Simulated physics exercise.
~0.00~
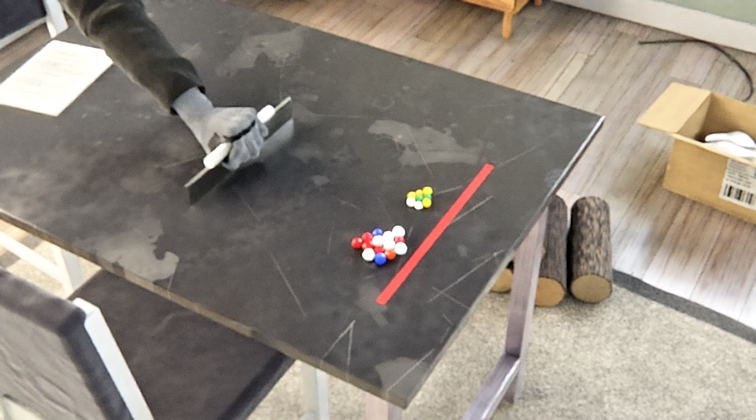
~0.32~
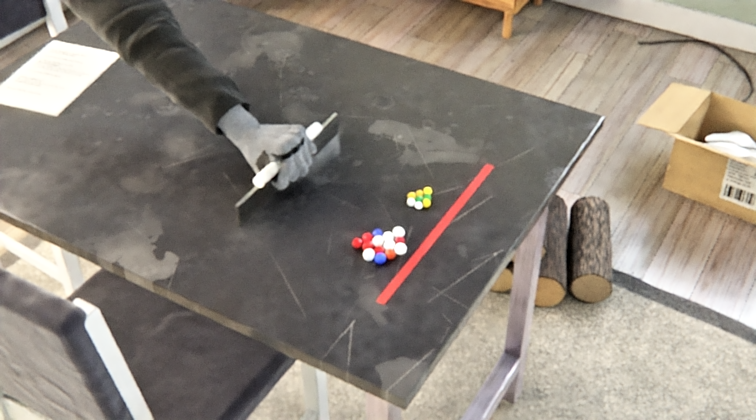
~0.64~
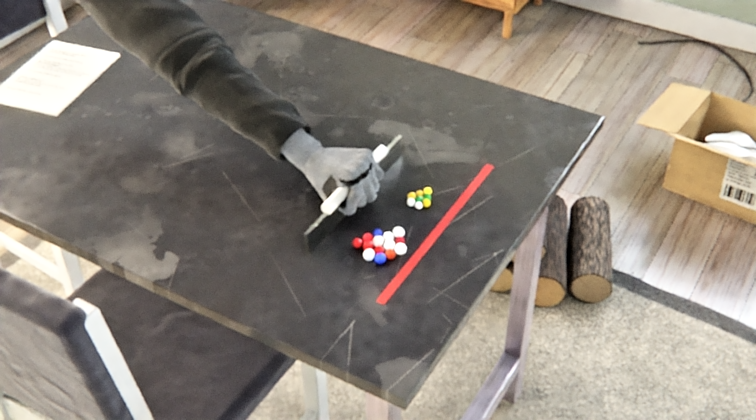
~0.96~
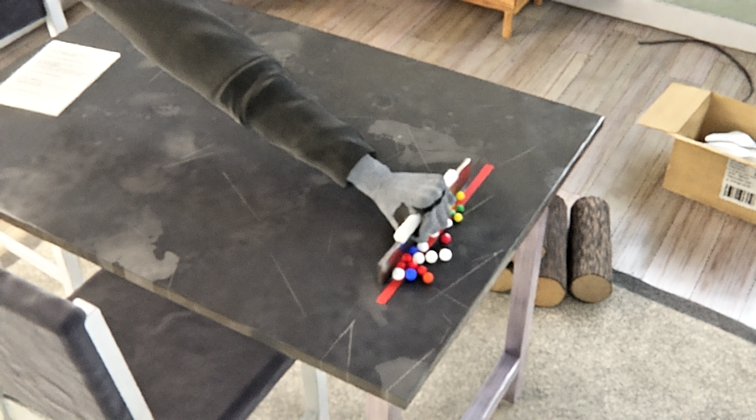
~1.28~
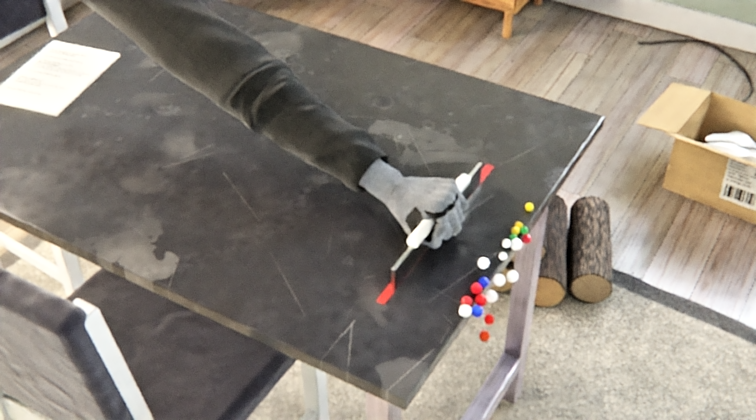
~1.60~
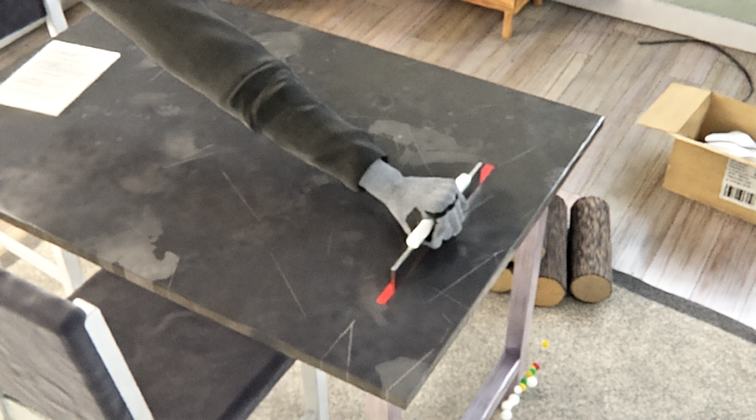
Gloved hand sweeping a scraper across a dark table to red tape, knocking two clusters of colourful balls off the edge.
